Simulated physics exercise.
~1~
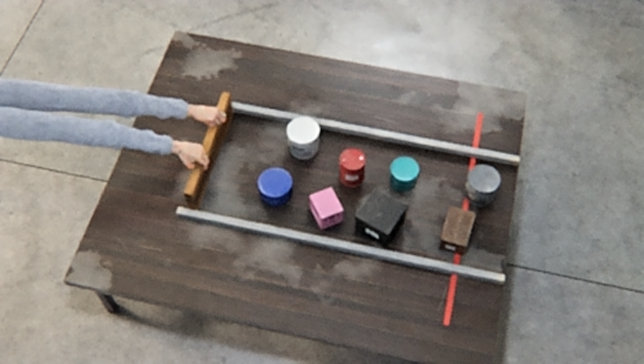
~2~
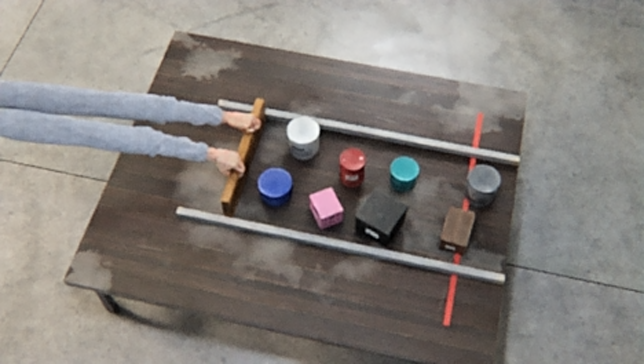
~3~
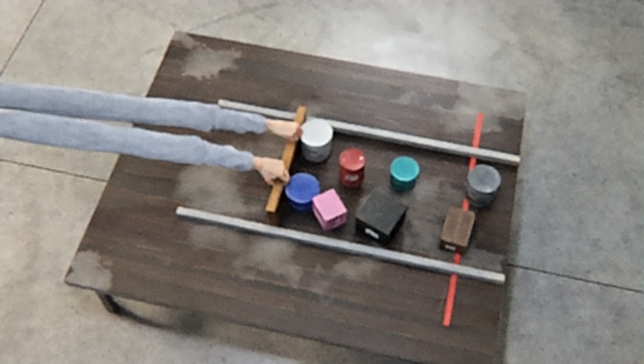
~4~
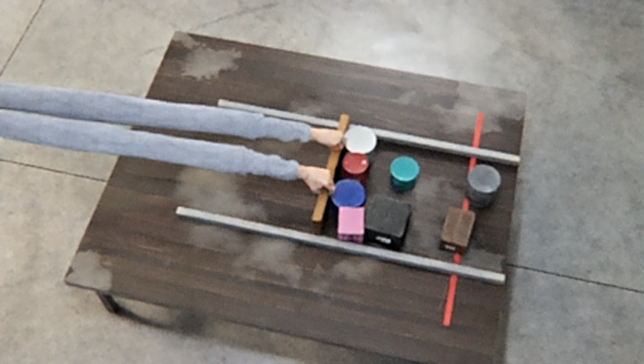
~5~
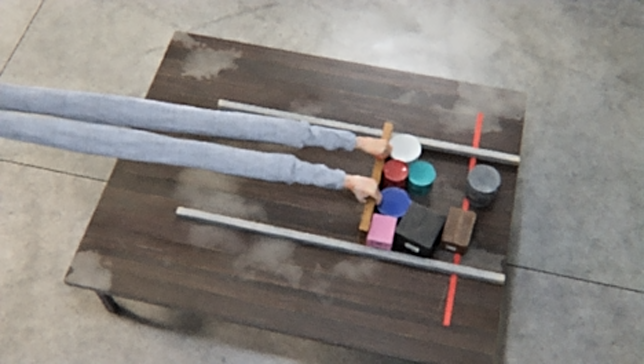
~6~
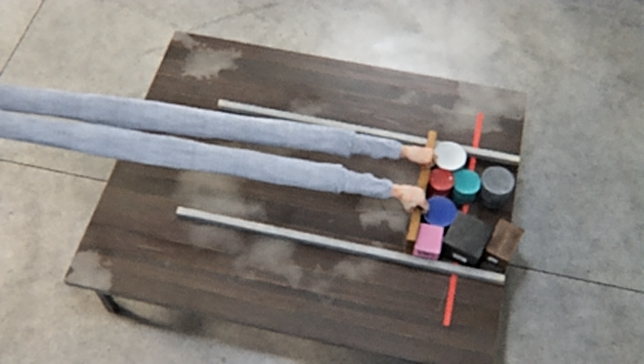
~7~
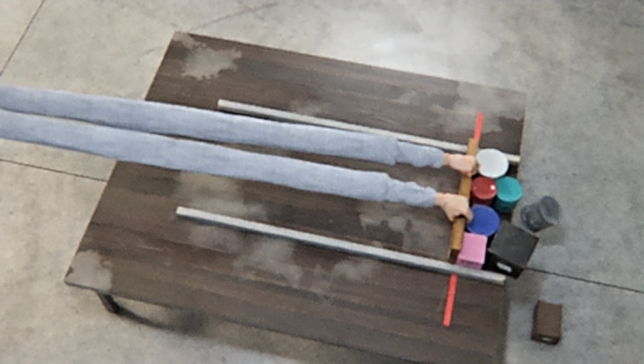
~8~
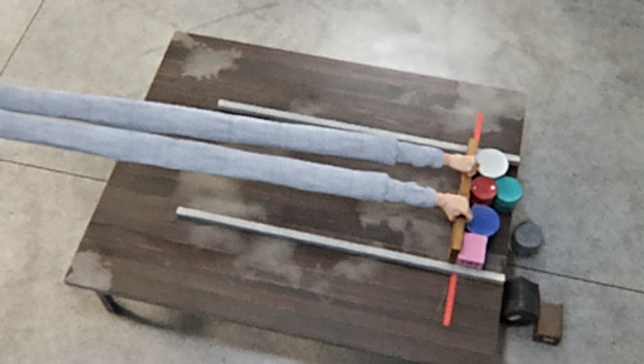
Two hands slid a wooden bar rightward between two rails on a dark table, gathering small pails and boxes and pushing them along until it stopped at the red tape, where a grey pail, a brown block and a black box dropped off the edge.
